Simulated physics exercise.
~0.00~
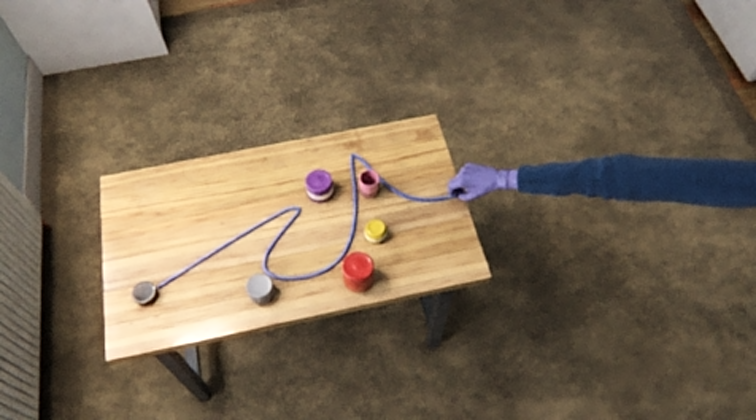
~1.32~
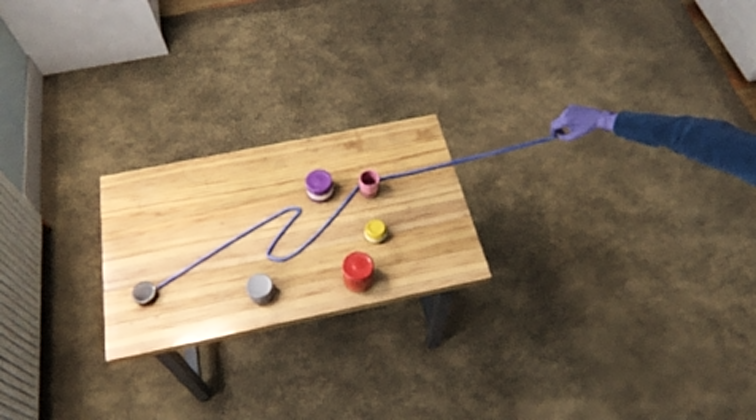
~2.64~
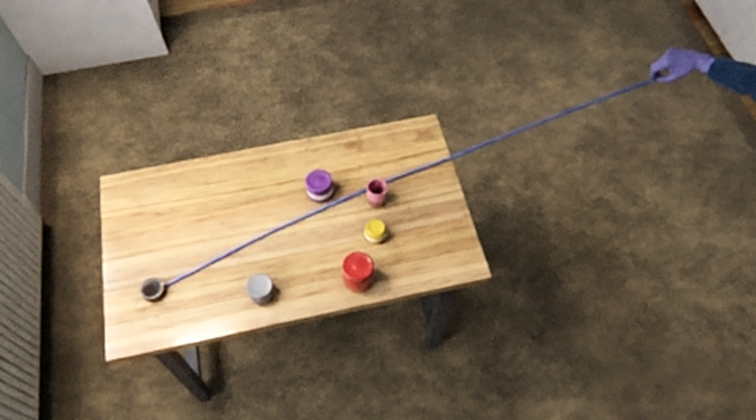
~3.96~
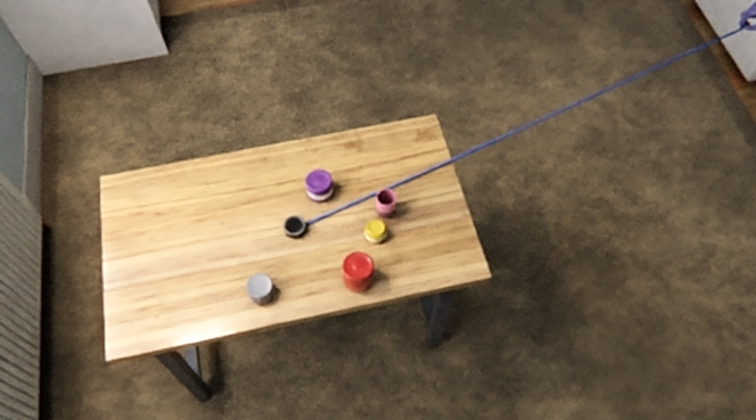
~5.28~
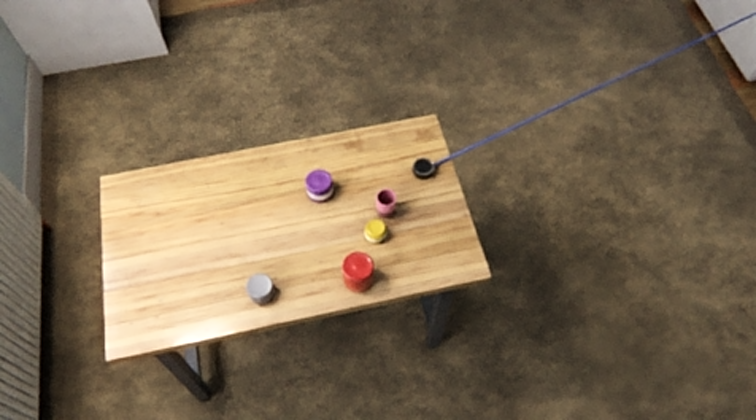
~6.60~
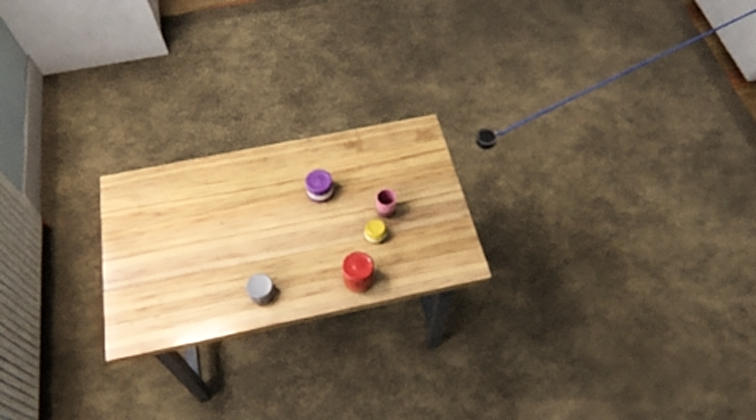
Purple-gloved hand pulling a blue lead taut, nudging a pink mug and dragging a black reel rightward off a wooden table.
